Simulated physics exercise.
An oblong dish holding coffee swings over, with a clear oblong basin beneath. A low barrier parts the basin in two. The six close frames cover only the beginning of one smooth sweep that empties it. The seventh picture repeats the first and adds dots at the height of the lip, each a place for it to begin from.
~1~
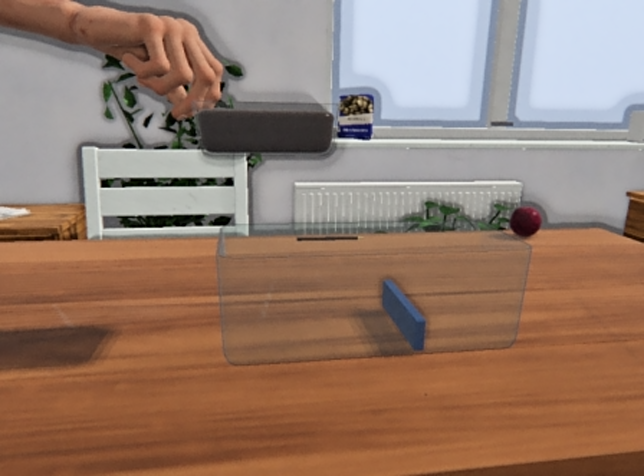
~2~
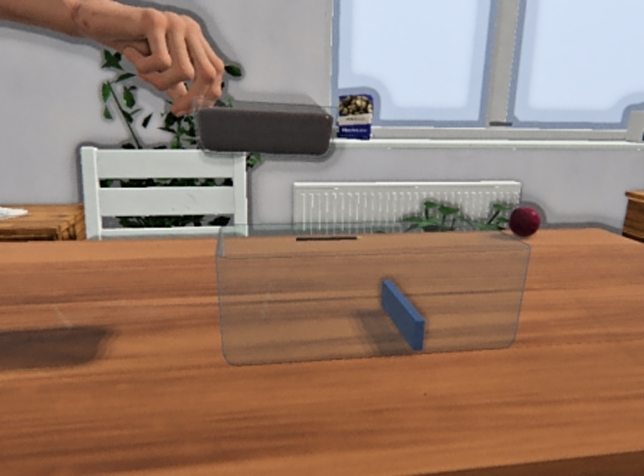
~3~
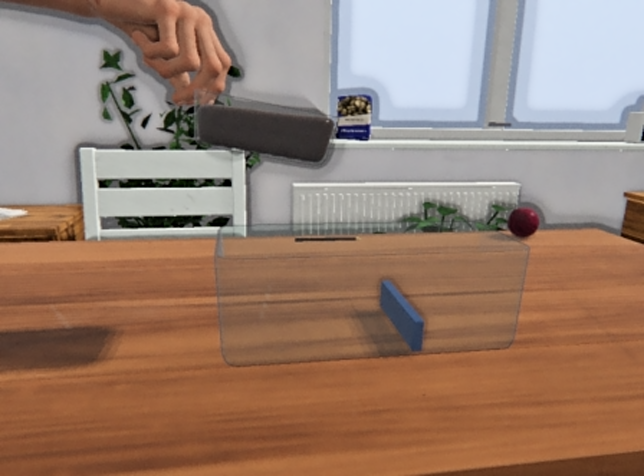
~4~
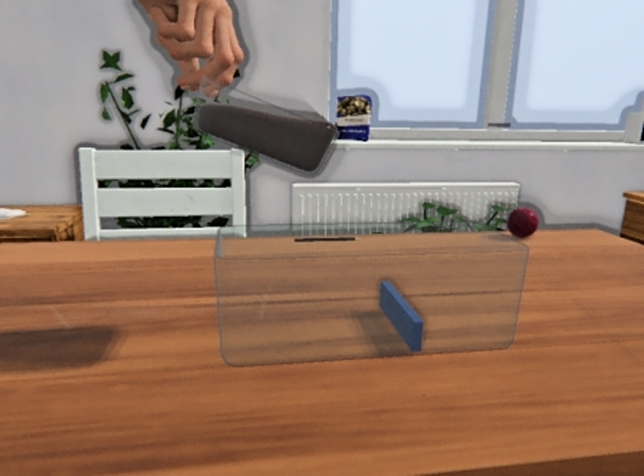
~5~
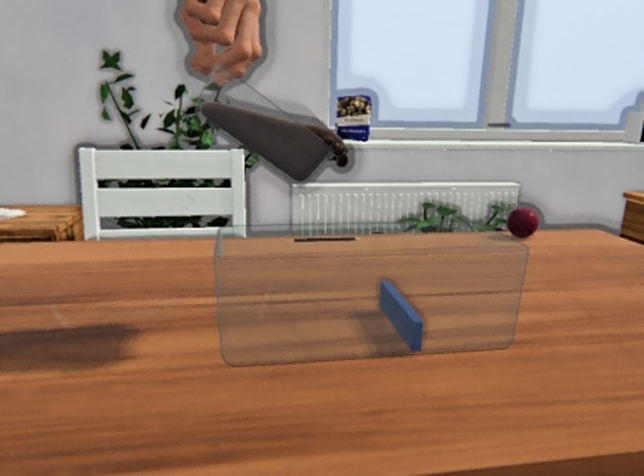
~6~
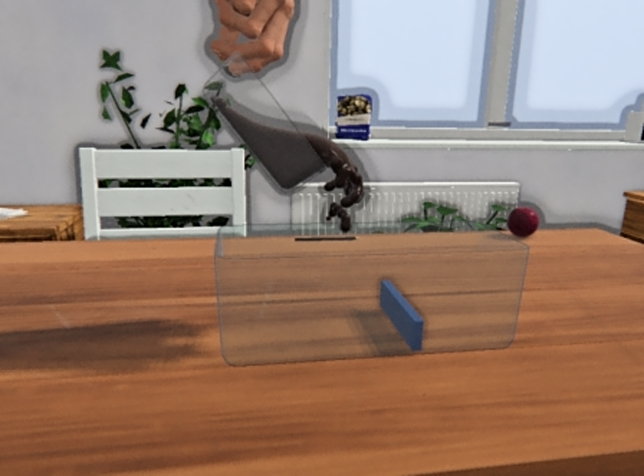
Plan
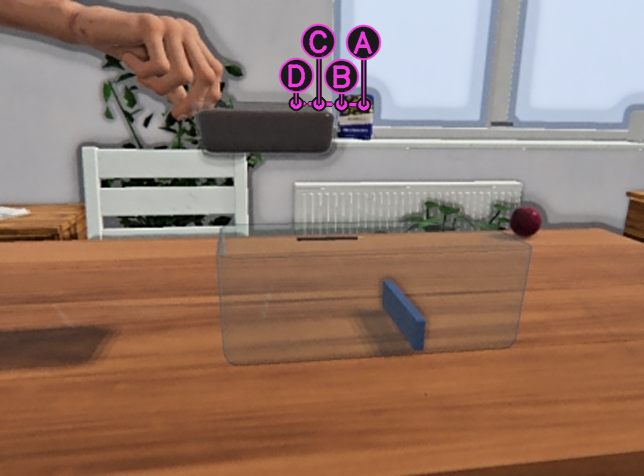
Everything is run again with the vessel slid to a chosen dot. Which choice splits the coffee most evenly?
A works best here.
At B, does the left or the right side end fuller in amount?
More ends on the left.
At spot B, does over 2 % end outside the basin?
Yes.
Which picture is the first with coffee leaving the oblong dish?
Picture 4.
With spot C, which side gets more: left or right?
The left one.
In magenta, A at (363, 104); B at (341, 104); C at (318, 103); D at (296, 103).
Choosing A, about 51 % ends left of the wall and 44 % right of it; 5 % is lost outside.
Choosing B, about 79 % ends left of the wall and 11 % right of it; 10 % is lost outside.
Choosing C, about 80 % ends left of the wall and 14 % right of it; 6 % is lost outside.
Choosing D, about 82 % ends left of the wall and 12 % right of it; 6 % is lost outside.
